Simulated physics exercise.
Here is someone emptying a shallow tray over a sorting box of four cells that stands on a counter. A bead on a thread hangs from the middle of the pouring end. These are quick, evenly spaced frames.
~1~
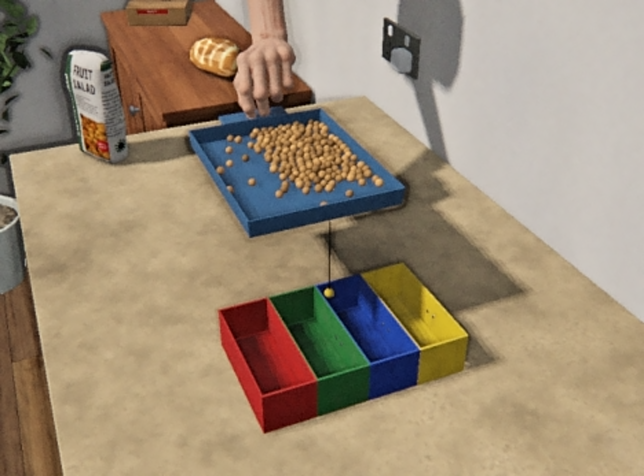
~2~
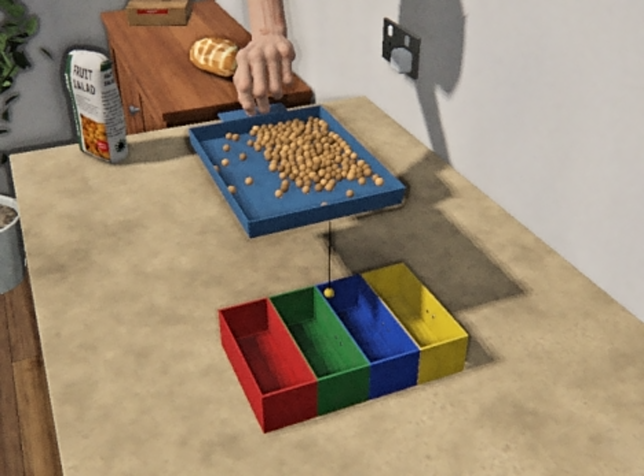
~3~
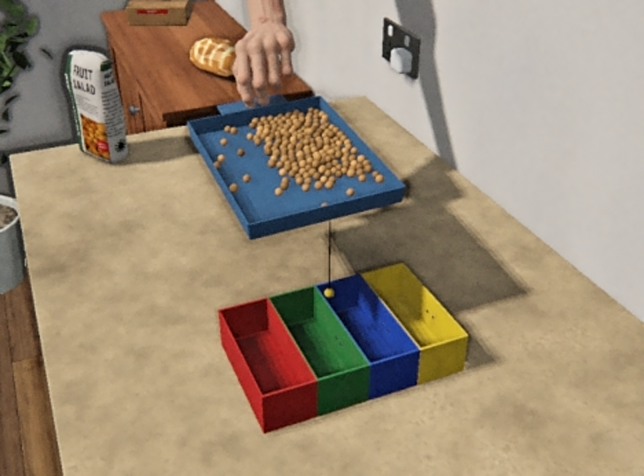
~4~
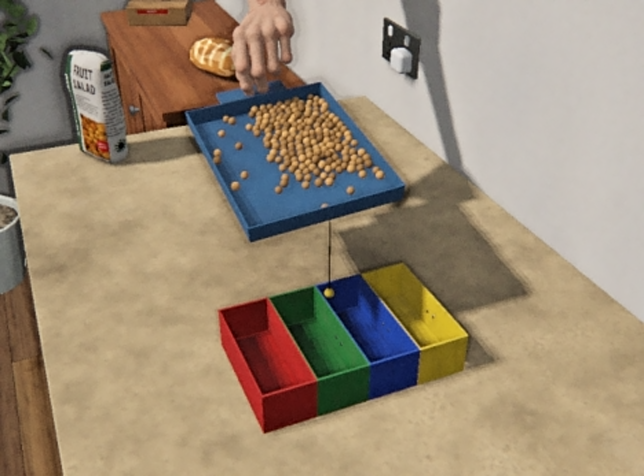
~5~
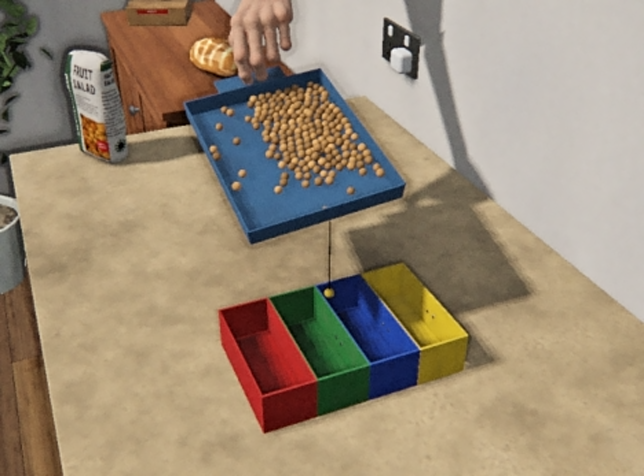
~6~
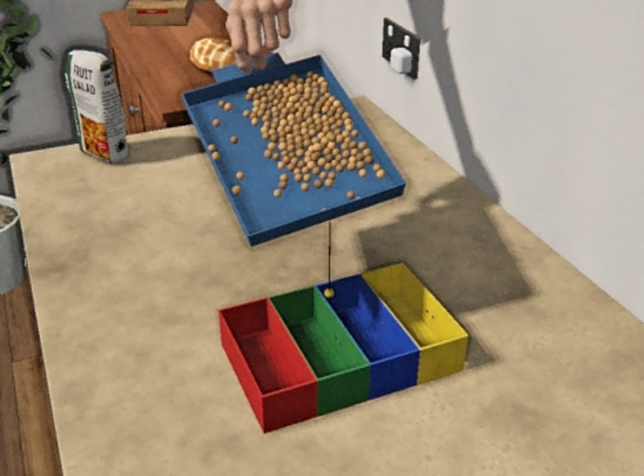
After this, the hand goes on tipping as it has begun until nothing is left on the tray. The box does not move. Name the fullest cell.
The red one ends fullest.
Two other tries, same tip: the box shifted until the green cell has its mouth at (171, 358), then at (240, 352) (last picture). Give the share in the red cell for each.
Near 0 % and 0 %.
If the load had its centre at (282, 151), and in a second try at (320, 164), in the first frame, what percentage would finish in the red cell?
About 80 and 70 per cent.
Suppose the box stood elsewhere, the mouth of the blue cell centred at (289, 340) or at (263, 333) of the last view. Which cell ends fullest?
First that blue cell, then the cell in blue.
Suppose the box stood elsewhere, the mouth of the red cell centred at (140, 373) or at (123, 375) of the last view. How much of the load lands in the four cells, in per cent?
First some 100, then 100 per cent.
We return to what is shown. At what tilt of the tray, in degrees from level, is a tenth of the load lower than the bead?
At some 60 degrees.
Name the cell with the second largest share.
The runner-up: The cell in green.
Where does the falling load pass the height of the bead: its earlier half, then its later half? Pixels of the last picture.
First near (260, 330), later near (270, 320).
Soon after the last picture, tray tipped steeply; most on the tray; a small part in the red cell; a small part falling or outside the box.
A little later, tray tipped past a quarter turn; about a third on the tray; about a third in the red cell; a small part in the green cell; about a quarter falling or outside the box.
Later still, tray tipped past a quarter turn; about two thirds in the red cell; about a quarter in the green cell; a small part falling or outside the box.
At rest, tray tipped past a quarter turn; about two thirds in the red cell; about a quarter in the green cell; none in the blue cell; none in the yellow cell; a small part outside the box.
